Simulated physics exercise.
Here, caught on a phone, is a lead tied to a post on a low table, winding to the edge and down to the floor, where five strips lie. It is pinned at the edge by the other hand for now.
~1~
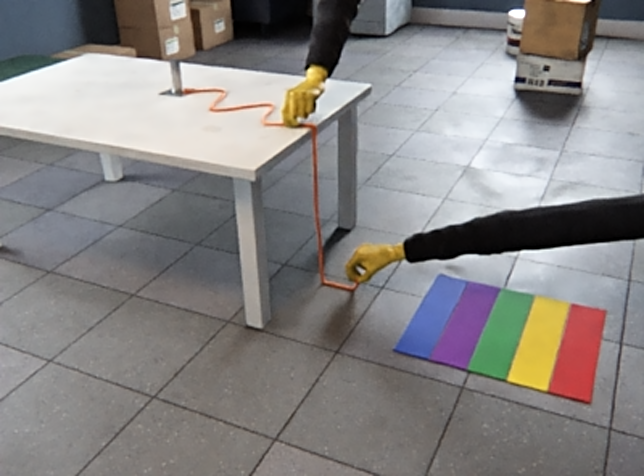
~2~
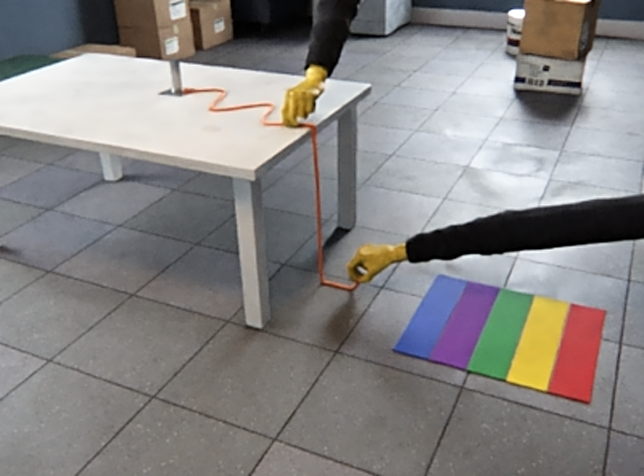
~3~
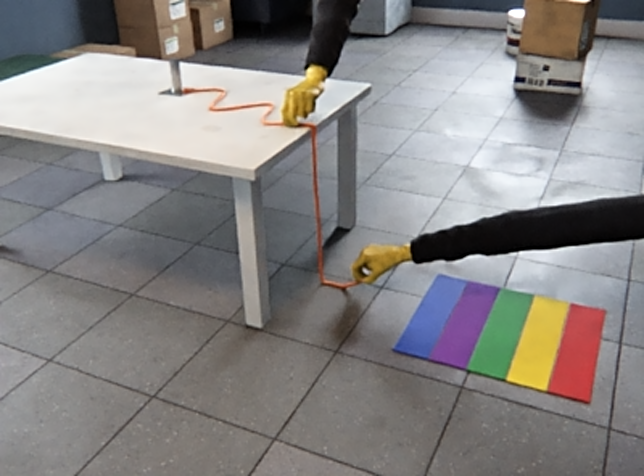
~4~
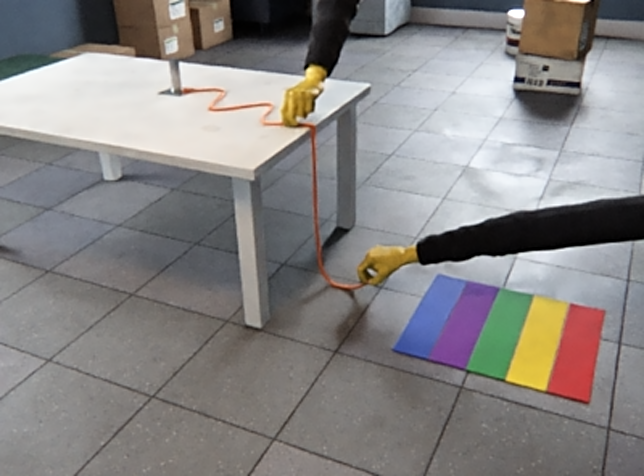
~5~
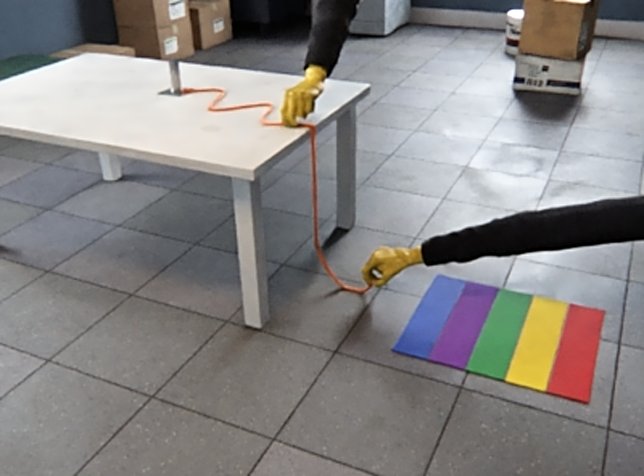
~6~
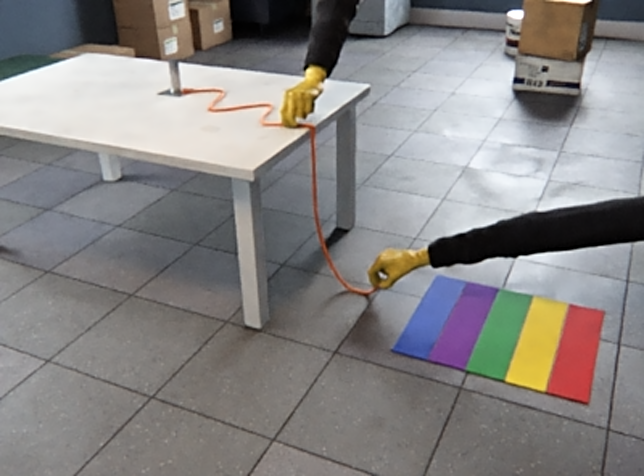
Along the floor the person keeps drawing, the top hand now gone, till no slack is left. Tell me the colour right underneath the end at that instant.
Right underneath is red.
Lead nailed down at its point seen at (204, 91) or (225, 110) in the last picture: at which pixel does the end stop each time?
Around (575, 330), then around (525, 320).
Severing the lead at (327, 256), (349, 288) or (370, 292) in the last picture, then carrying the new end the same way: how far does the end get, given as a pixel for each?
Respectively (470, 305), (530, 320) and (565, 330).
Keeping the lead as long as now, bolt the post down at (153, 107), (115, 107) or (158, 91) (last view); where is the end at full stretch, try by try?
Roughly (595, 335), (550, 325) and (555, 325).
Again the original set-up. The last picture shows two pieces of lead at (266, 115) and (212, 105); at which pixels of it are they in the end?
First point (333, 136), second point (245, 106).
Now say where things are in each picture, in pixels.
In the first frame, end (357, 279); blue (419, 339); purple (455, 348); green (493, 358); yellow (532, 368); red (573, 379).
In the second frame, end (358, 280); lead through (219, 90) (215, 110) (269, 111) (303, 125) (318, 196) (320, 260).
In the third frame, end (362, 280).
In the fourth frame, end (368, 282); lead through (219, 90) (214, 110) (269, 111) (302, 125) (315, 195) (320, 260).
In the fifth frame, end (373, 283).
In the sixth frame, end (379, 285); lead through (218, 91) (214, 111) (268, 112) (302, 126) (315, 196) (330, 261).
Soon after, end near (528, 320); over yellow.
After that, end near (564, 328); over red.
At the stop, end near (586, 333); over red. It gets as far as the red strip.
